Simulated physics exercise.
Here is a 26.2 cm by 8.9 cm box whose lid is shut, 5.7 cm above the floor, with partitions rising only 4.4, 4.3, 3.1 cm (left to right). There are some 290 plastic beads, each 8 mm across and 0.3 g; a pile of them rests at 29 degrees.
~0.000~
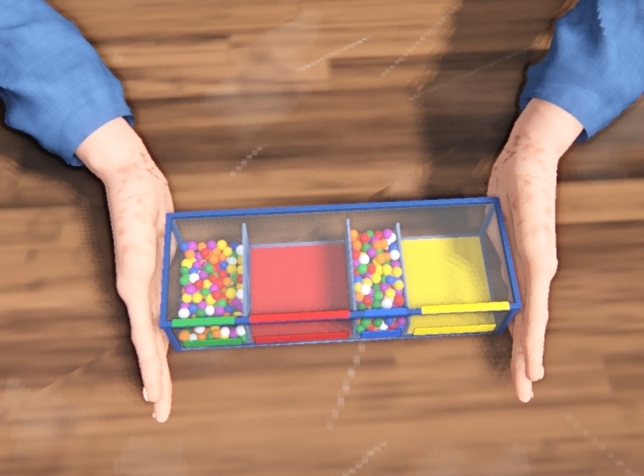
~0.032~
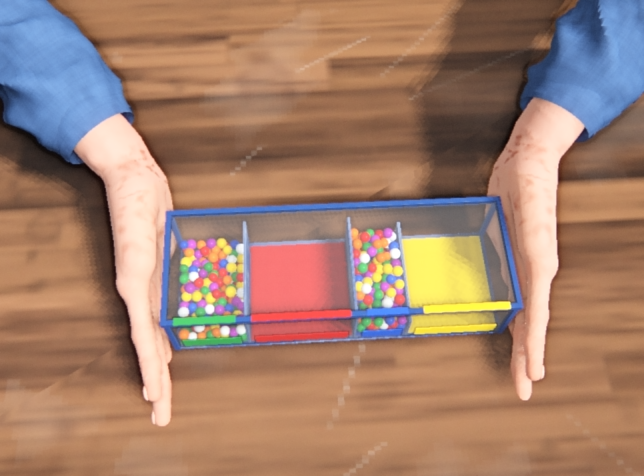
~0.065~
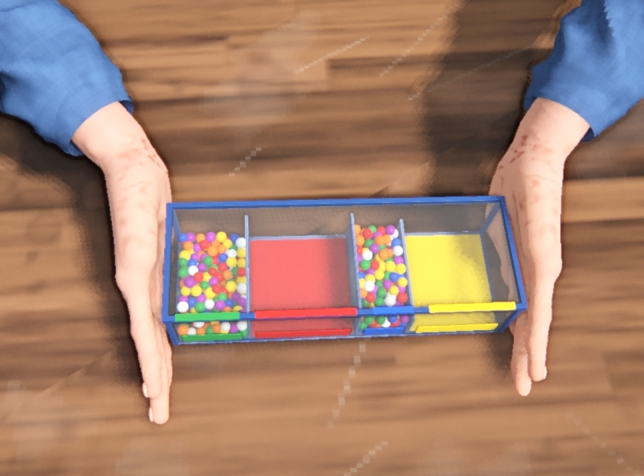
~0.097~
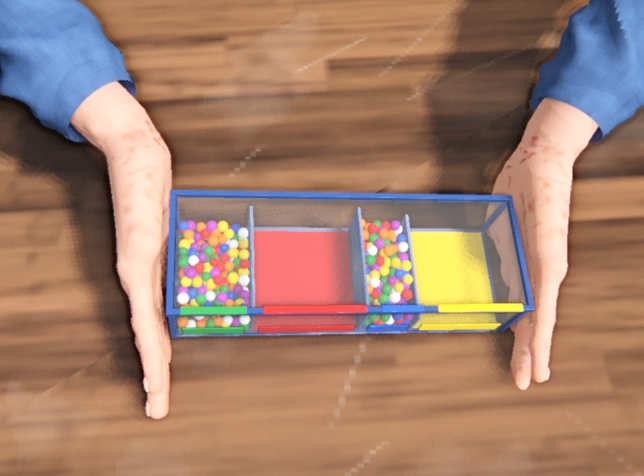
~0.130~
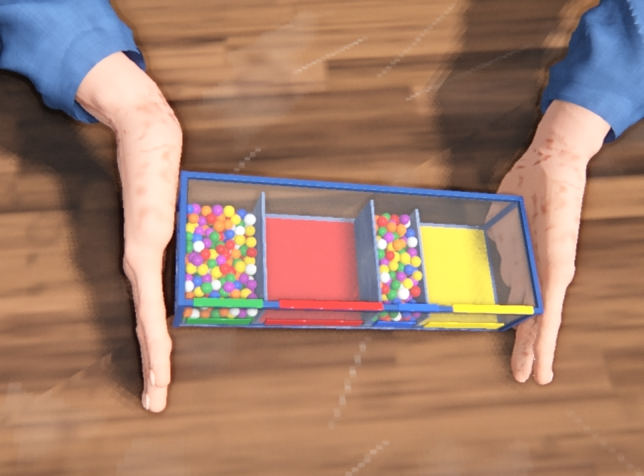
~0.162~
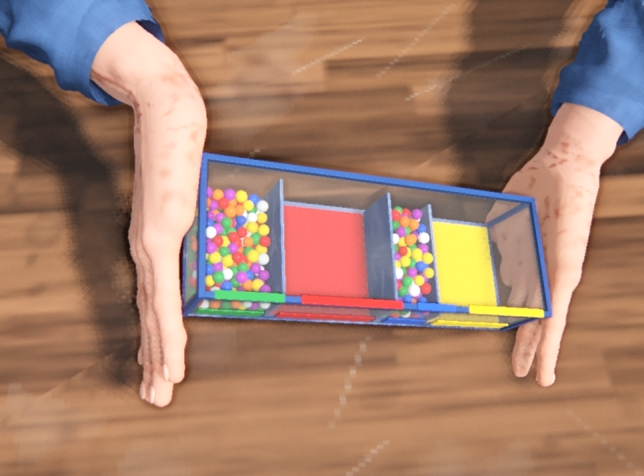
A clear blue-edged box with colorful beads in its green and blue sections sat level between two hands, then tilted gradually faster, its left side rising and right side dipping as the hands moved along.
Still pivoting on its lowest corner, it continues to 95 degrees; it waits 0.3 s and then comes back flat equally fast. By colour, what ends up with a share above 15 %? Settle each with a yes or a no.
In the end red: It'll probably finish at or short of fifteen percent of the pieces. Blue: It'll probably finish at or short of fifteen percent of the pieces. Green: It'll probably finish past fifteen percent of the pieces. Yellow: It'll probably finish past fifteen percent of the pieces.
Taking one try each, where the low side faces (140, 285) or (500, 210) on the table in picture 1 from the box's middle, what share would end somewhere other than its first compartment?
Approximately 5 percent, then 50 percent.
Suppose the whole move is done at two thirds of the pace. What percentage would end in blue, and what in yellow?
Then: Blue 5, yellow 50.
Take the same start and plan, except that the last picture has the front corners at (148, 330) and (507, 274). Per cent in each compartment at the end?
Red 5 %, blue 35 %, green 60 %, yellow 0 %.
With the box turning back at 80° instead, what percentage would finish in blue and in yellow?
The blue compartment would hold 20 per cent, the yellow one 35 per cent.
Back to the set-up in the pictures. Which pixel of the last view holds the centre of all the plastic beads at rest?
In the last view, approximately (409, 295).
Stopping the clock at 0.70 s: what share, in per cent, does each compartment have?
Red 0, blue 15, green 45, yellow 40.
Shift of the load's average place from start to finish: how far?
Around 4.5 centimetres.
Then, at 0.70 s, tilt 95 degrees; blue 15 %, green 45 %, yellow 40 %.
After 1.05 s, tilt 56 degrees; blue 5 %, green 45 %, yellow 50 %.
After 1.50 s, tilt 0 degrees; red 5 %, blue 5 %, green 40 %, yellow 50 %.
At rest (1.9 s), red 5 %, blue 5 %, green 40 %, yellow 50 %.
